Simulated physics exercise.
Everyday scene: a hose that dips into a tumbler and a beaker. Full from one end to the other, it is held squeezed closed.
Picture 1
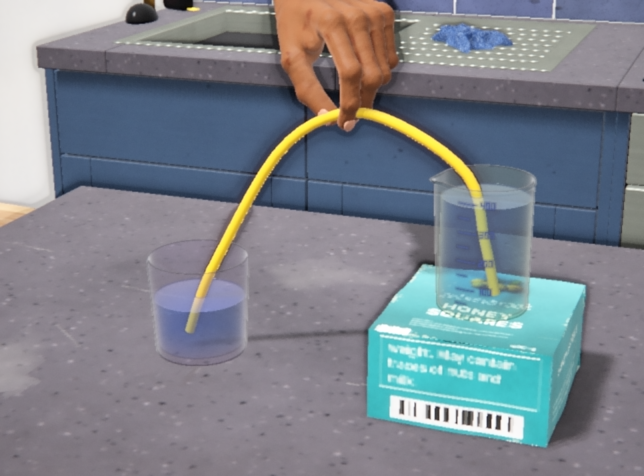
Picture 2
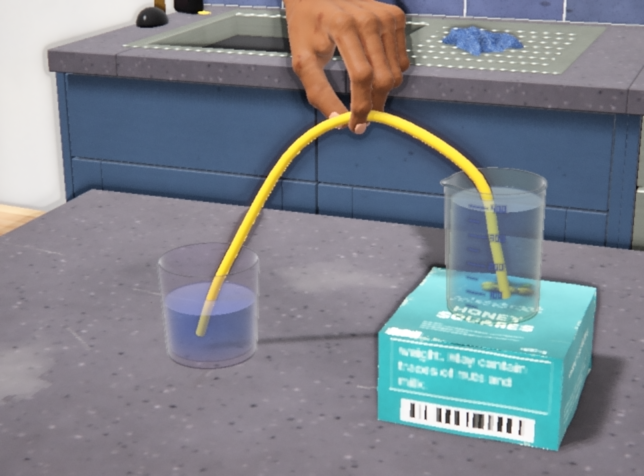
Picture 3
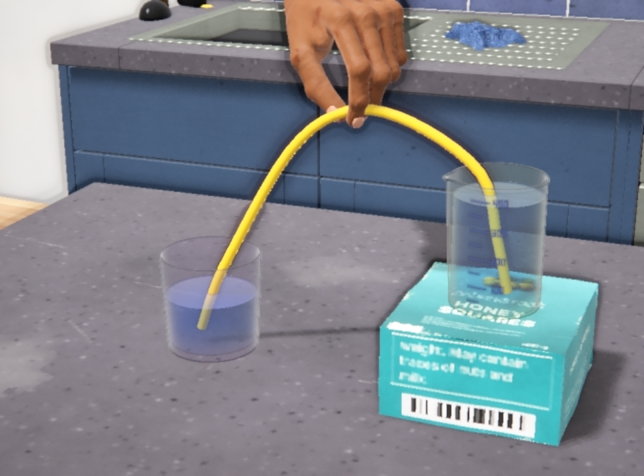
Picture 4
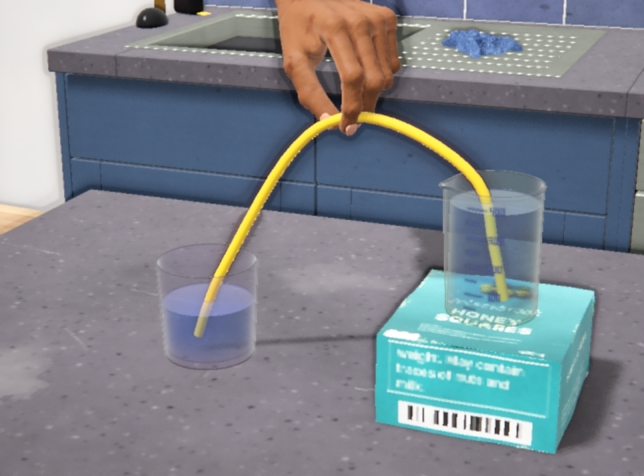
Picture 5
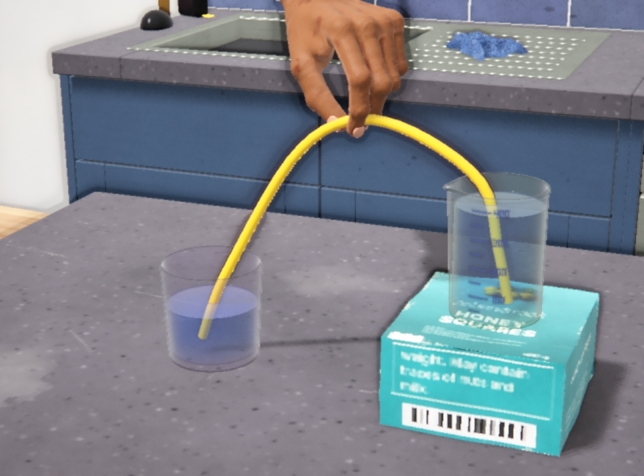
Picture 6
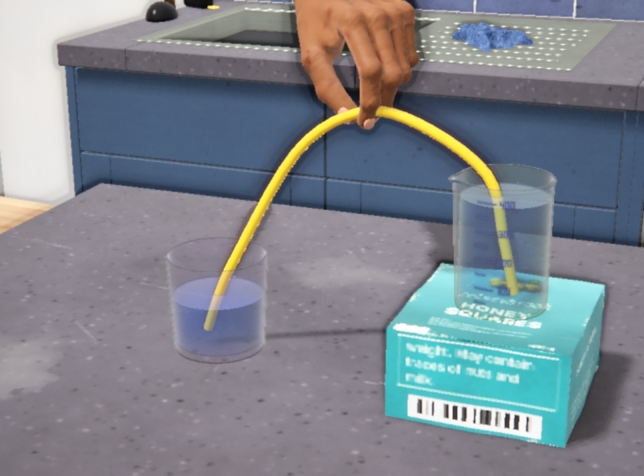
A hand pinches a yellow hose linking a tumbler and a raised beaker, barely moving.
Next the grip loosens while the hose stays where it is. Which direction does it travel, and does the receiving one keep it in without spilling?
Dyed water goes - leftward, receiving - spills.
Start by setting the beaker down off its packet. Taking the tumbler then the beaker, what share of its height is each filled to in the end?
75 % and 60 %, in order.
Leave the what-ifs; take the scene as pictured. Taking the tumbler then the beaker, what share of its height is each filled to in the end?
Roughly 100 % and 15 %.
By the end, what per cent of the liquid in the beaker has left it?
Some 85 per cent.
A moment on, the tumbler is about three quarters full; the beaker is about two thirds full.
Further on, the tumbler is full to the brim; the beaker is about a quarter full; a puddle lies under the lower one.
When it is over, the tumbler is full to the brim; the beaker is nearly empty; a puddle lies under the lower one.
